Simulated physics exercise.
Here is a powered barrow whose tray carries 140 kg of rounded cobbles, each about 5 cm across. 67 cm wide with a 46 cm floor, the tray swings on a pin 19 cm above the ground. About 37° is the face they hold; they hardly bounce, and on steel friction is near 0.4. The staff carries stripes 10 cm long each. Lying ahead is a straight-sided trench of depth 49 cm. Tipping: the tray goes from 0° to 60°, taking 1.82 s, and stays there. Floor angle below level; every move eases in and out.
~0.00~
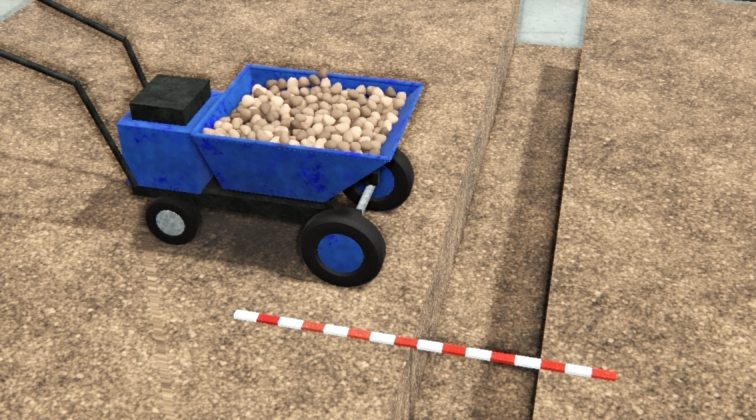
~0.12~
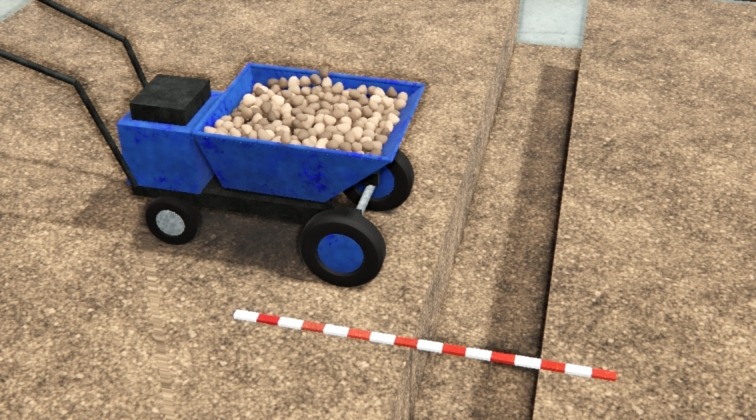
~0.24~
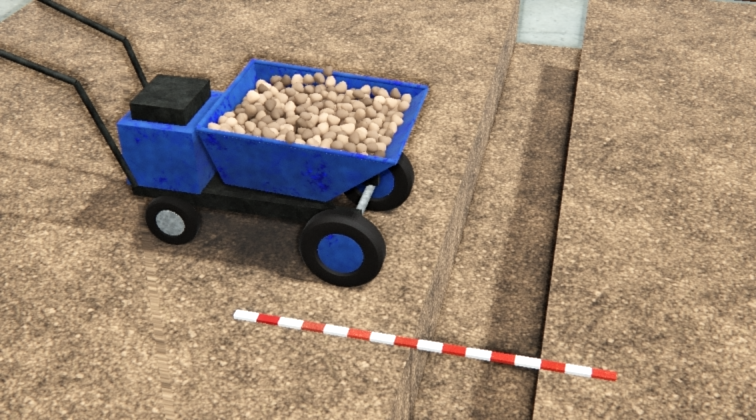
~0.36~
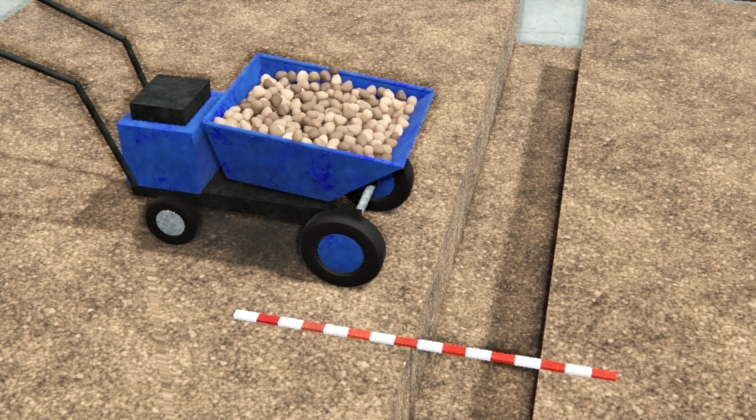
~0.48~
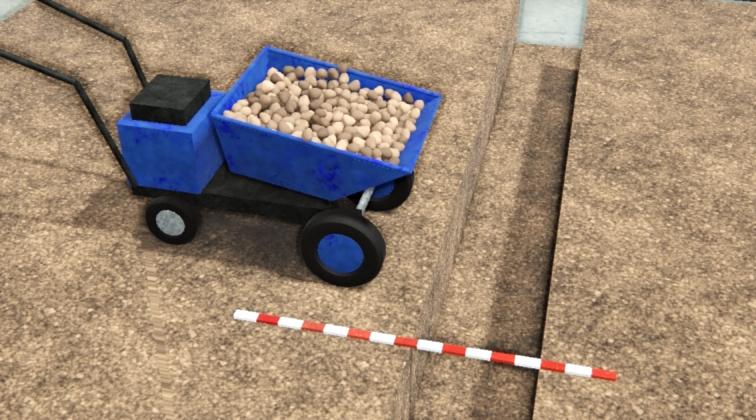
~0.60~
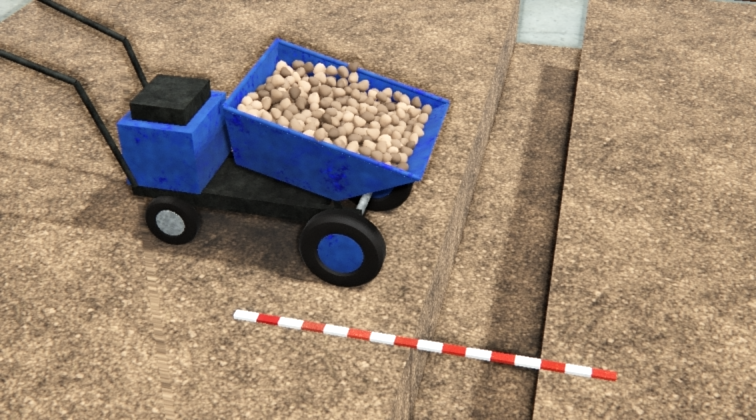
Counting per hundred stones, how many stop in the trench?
Some 98.
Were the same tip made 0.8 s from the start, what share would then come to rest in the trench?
That works out at about 90 in a hundred.
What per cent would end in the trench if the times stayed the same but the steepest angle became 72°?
In that case around 100 percent.
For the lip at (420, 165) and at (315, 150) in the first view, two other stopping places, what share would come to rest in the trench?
I'd expect some 80 per cent, then some 90.
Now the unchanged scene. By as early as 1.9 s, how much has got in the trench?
At that moment: Approx. 30 %.
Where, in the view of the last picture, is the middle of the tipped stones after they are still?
Centre estimate: Around (506, 336).
After 1.4 s the floor is at 50°; 100 % in the tray; the foremost stones are at (474, 198).
After 1.9 s the floor is at 60°; 68 % in the tray, 32 % in the trench; the foremost stones are at (544, 314).
After 2.3 s the floor is at 60°; 39 % in the tray, 59 % in the trench, 2 % past the trench; the foremost stones are at (606, 295).
After 4.2 s the floor is at 60°; 0 % in the tray, 98 % in the trench, 2 % past the trench; the foremost stones are at (641, 305).
